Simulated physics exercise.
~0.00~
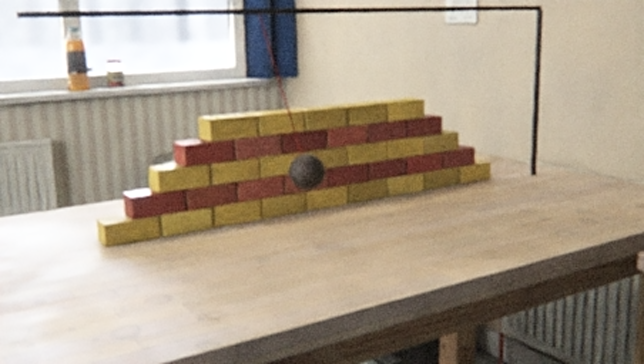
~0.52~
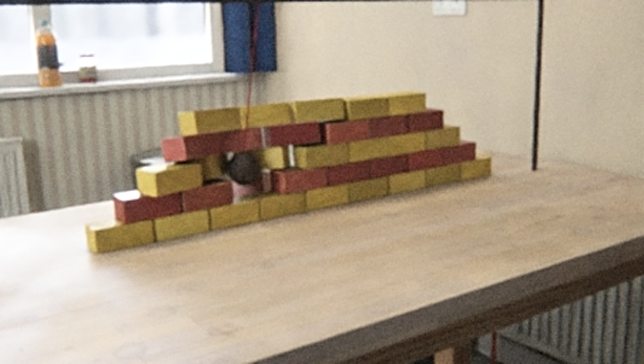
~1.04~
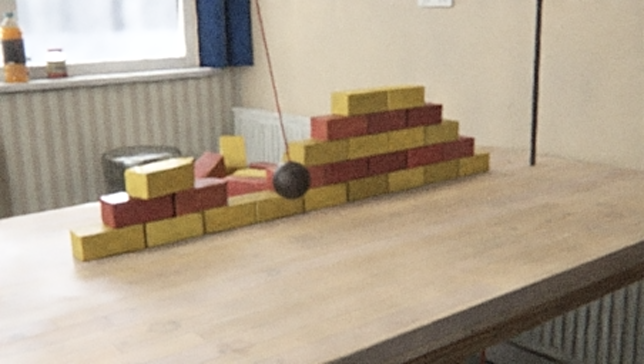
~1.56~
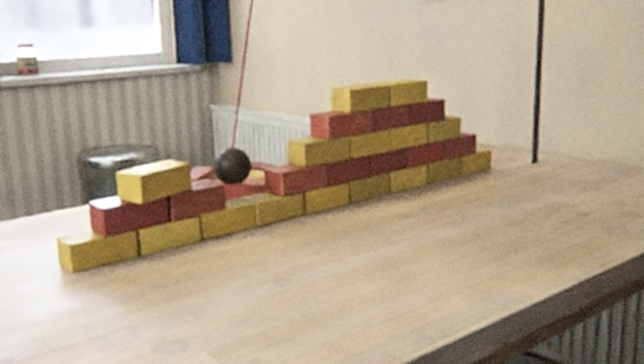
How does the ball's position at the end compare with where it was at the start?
At the start the ball is in front of the middle of the intact wall. At the end it is farther to the left, over the gap where blocks have fallen.
